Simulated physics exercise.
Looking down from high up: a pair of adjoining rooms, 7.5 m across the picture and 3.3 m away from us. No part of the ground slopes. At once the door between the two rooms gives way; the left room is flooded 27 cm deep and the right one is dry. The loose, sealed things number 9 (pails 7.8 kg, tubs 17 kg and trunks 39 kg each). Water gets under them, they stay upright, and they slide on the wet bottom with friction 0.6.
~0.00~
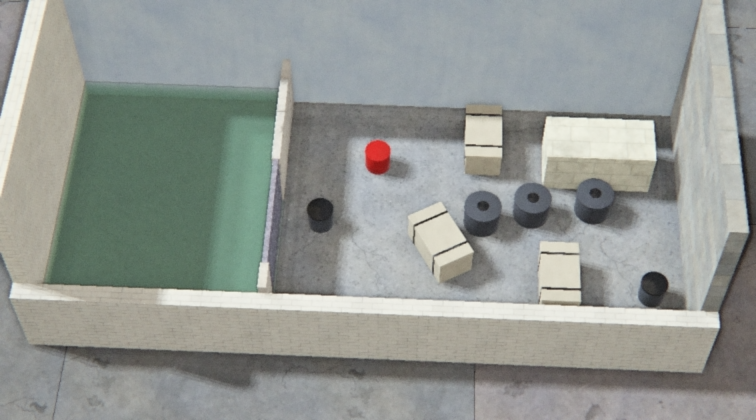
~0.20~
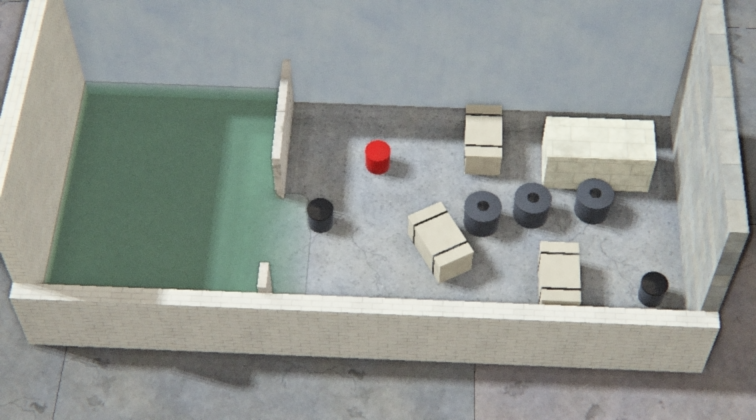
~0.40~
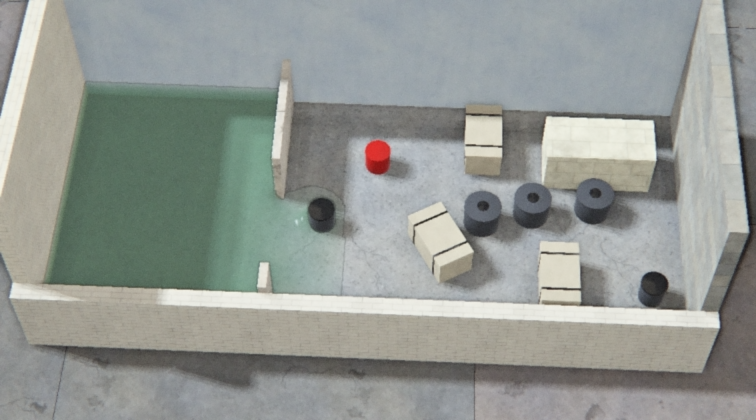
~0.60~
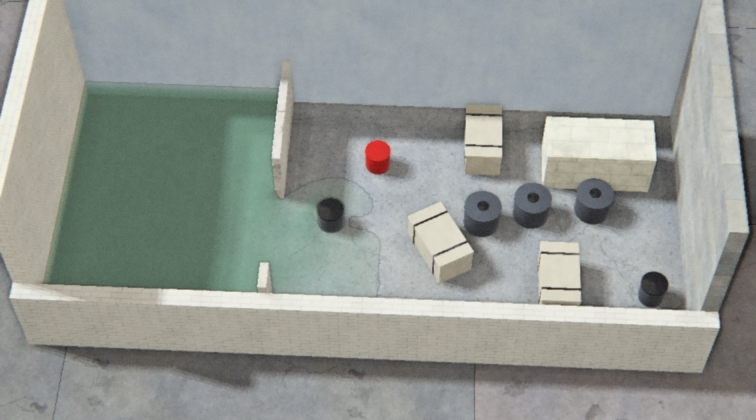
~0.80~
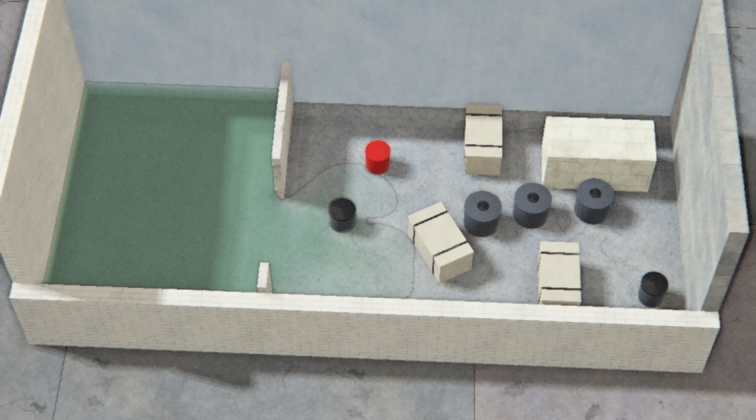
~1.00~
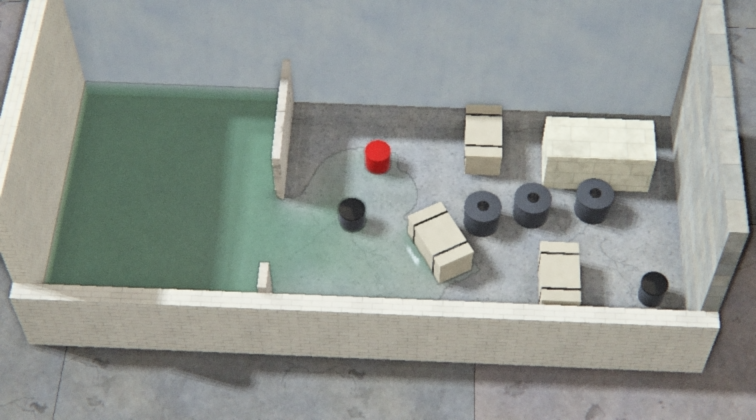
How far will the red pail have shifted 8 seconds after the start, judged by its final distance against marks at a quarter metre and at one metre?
The red pail ends up short of the quarter-metre mark.
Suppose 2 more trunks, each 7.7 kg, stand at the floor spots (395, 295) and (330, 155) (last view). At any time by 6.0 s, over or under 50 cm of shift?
One by one: Bigger shift, smaller shift.
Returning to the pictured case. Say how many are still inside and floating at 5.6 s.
I get 2.
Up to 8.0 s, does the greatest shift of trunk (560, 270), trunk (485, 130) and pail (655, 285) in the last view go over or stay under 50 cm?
Result by item: Beyond it; within it; beyond it.
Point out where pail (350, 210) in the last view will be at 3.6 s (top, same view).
It would be close to (450, 148) by then.
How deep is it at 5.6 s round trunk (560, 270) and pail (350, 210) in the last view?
I'd estimate 8 cm for the first and 9 cm for the second.
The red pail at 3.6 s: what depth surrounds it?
2 cm or so.
After 1.6 s the red pail is near (378, 151), 0.0 m from its start, aground; 0 afloat.
After 3.6 s the red pail is near (378, 151), 0.0 m from its start, aground; 0 afloat.
After 5.6 s the red pail is near (378, 151), 0.0 m from its start, aground; 2 afloat.
After 8.0 s the red pail is near (378, 151), 0.0 m from its start, aground; 5 afloat.
